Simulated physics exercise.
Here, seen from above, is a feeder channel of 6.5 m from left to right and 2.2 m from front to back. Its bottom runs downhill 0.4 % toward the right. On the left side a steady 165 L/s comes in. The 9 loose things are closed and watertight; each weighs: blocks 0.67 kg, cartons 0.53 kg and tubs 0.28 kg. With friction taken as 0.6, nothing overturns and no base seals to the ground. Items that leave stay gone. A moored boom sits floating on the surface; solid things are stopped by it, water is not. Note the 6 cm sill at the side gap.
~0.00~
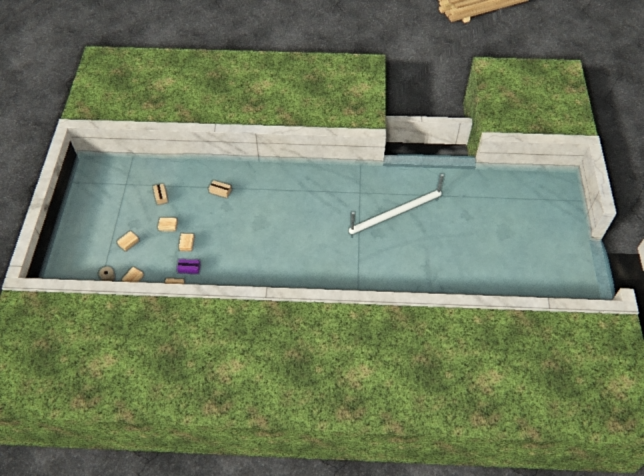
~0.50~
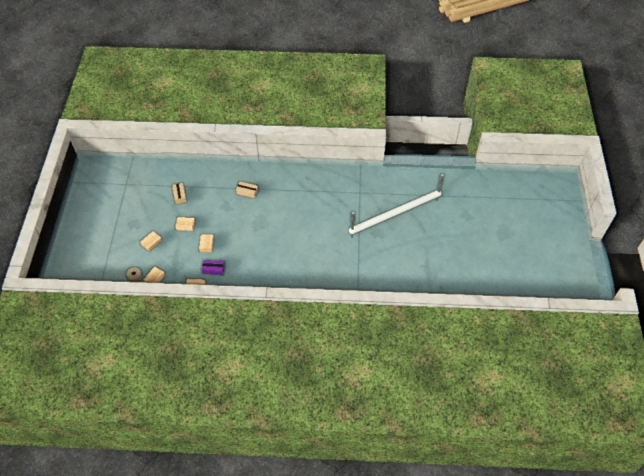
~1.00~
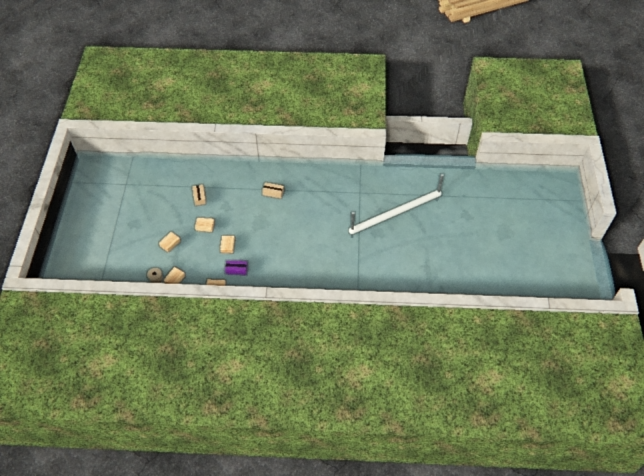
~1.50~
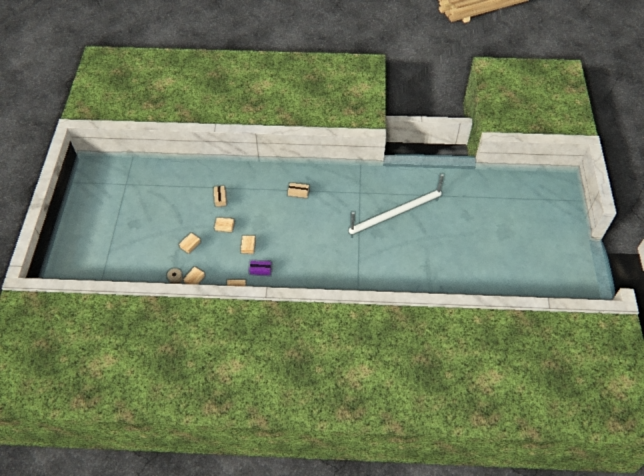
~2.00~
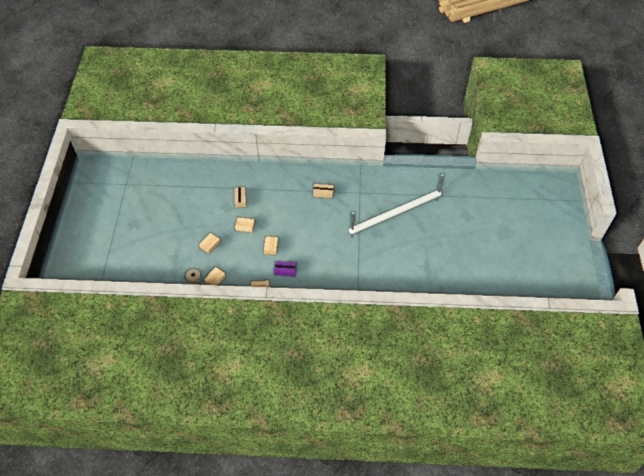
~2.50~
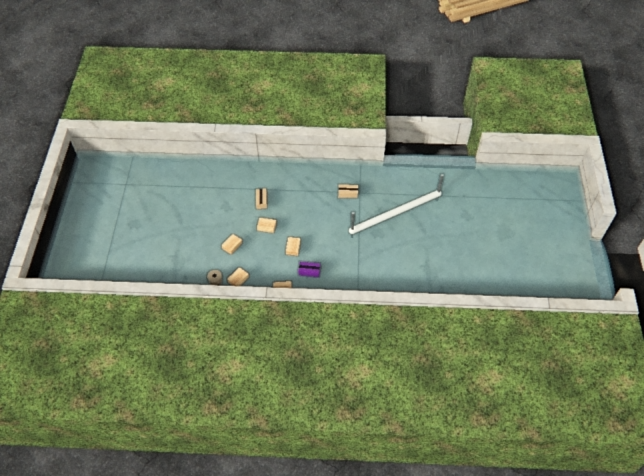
A loose group of small tan blocks, a purple carton and a round object drifts steadily rightward across the shallow water of a walled channel, keeping roughly the same arrangement, as the uppermost block nears the slanted white boom.
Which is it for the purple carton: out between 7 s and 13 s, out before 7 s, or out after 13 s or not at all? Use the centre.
Out between 7 s and 13 s.
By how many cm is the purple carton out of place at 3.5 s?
Roughly 200 cm.
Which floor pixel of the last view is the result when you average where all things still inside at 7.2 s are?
They average out to somewhere around (460, 244).
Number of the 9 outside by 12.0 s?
The answer is 8.
After 3.5 s the purple carton is near (355, 268), 1.9 m from its start, afloat; 0 of 9 are out; 9 afloat.
After 7.2 s the purple carton is near (518, 269), 3.8 m from its start, afloat; 0 of 9 are out; 9 afloat.
After 12.0 s the purple carton has gone out (at 9.0 s); 8 of 9 are out; 1 afloat.
After 16.0 s the purple carton has gone out (at 9.0 s); 8 of 9 are out; 1 afloat.
